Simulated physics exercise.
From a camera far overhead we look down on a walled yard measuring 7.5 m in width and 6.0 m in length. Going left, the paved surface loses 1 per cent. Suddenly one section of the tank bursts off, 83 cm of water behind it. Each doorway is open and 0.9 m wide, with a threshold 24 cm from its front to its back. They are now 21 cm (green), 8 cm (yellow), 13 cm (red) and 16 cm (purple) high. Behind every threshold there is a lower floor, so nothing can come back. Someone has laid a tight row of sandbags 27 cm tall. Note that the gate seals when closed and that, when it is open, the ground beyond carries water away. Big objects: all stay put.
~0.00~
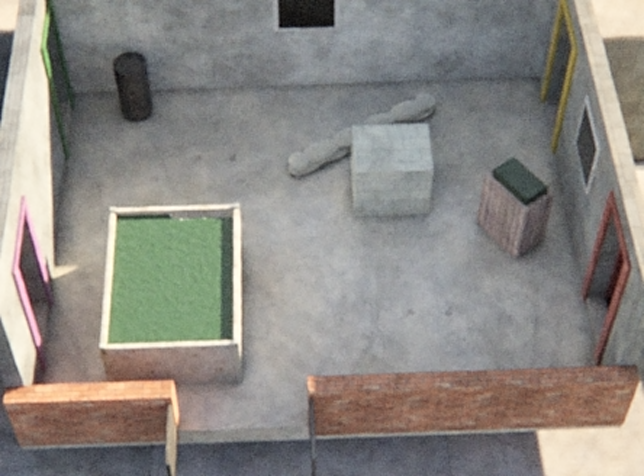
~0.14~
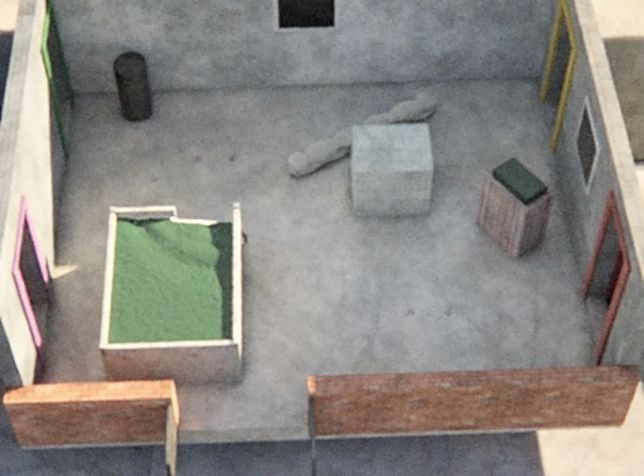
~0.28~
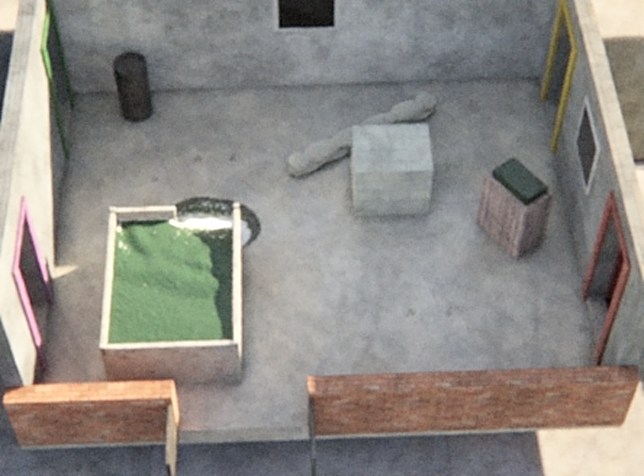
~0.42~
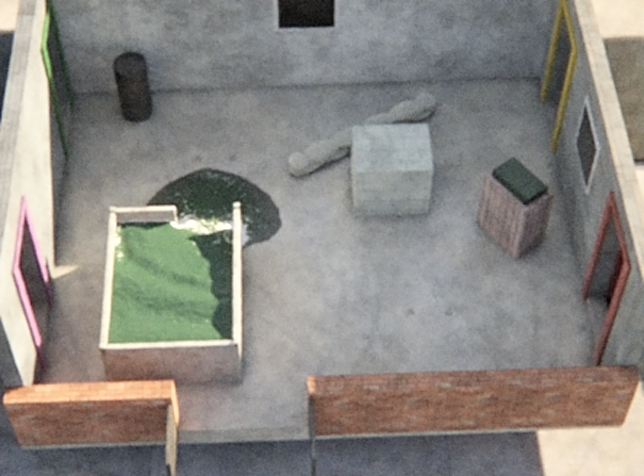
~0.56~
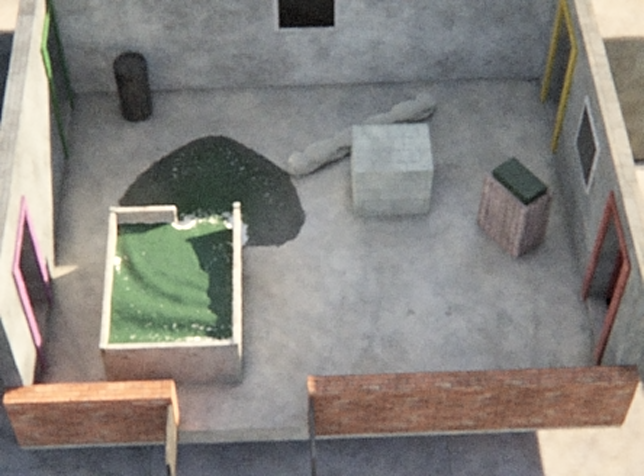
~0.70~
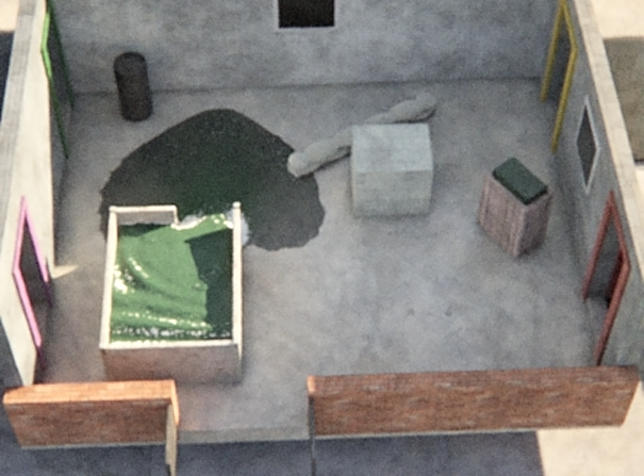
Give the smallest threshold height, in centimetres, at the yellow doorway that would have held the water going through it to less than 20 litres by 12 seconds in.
The smallest height is about 11.5 cm.
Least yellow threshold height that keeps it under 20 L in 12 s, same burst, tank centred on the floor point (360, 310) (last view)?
At least roughly 10.5 cm high.
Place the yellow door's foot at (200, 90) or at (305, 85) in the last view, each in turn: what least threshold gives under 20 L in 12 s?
Minimums: About 27 cm and 23 cm.
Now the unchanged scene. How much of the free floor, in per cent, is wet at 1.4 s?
About 30 per cent.
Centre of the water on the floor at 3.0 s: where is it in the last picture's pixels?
(217, 210), roughly.
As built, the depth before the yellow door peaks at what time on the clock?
Around 4.0 s, give or take.
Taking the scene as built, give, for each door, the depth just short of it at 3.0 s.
In cm - green: 21, yellow: 6, red: 0, purple: 0.
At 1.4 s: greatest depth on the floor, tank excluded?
Up to some 43 cm.
After 1.4 s water covers 30 % of the floor, deepest (43 cm) near (219, 240); it has not reached the yellow door.
After 3.0 s water covers 45 % of the floor, deepest (27 cm) near (219, 240); 6 cm at the yellow door, 0 litres in over its 8 cm threshold.
After 12.0 s water covers 90 % of the floor, deepest (19 cm) near (38, 420); 5 cm at the yellow door, 58 litres in over its 8 cm threshold.
At the yellow door as built, the water arrived by 3.0 s and peaked near 16 cm at 4.2 s.
Run again over the same 12 s with other heights there, 31 litres in over 10 cm, 8 litres over 13.5 cm. The limit of 20 litres is kept from about 11.5 cm up.
